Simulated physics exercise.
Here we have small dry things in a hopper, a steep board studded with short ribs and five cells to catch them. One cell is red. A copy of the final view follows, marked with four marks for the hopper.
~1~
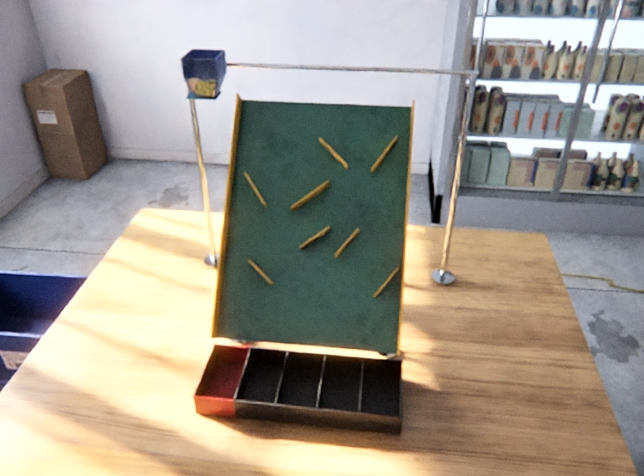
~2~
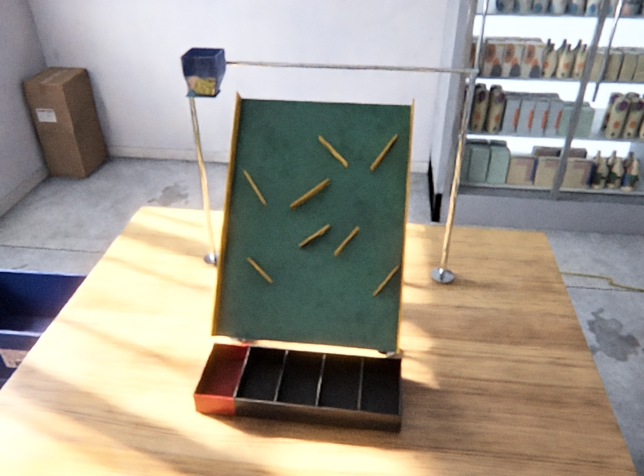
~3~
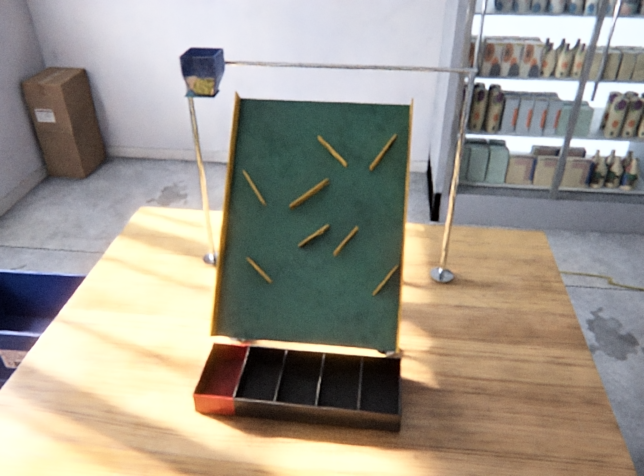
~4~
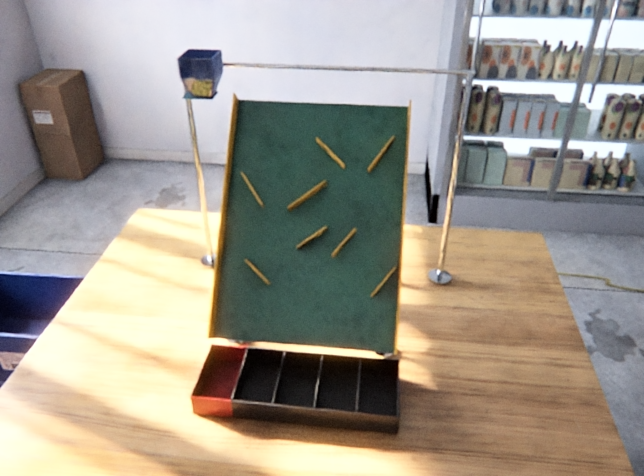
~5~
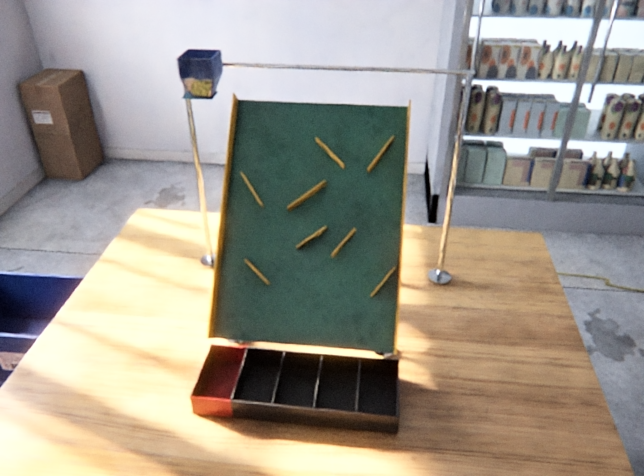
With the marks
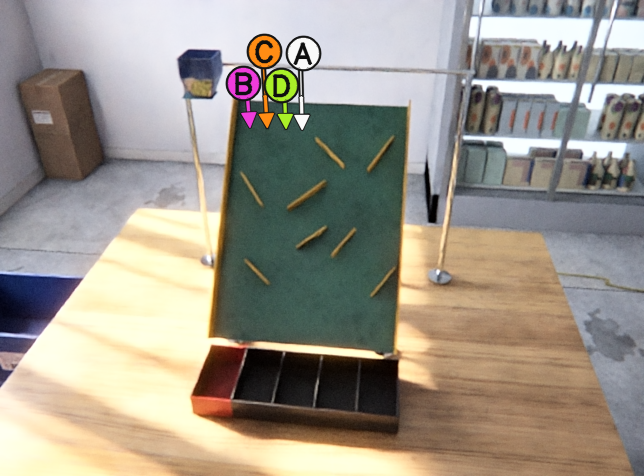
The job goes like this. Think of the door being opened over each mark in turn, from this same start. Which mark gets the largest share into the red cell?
It is B.
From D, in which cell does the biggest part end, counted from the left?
It is the third one.
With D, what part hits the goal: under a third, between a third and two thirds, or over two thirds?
Under a third.
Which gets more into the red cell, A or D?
That is mark A.
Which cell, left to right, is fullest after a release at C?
It is the third one.
On the marked copy, mark A meets the board at (302, 124); mark B meets the board at (249, 122); mark C meets the board at (266, 122); mark D meets the board at (285, 123).
If A is chosen, a small share in the red cell, the bulk in other cells, a small share outside the box.
If B is chosen, close to a third in the red cell, close to a third in other cells, close to a quarter outside the box.
If C is chosen, a small share in the red cell, close to half in other cells, close to a third outside the box.
If D is chosen, only a few in the red cell, close to two thirds in other cells, close to a third outside the box.
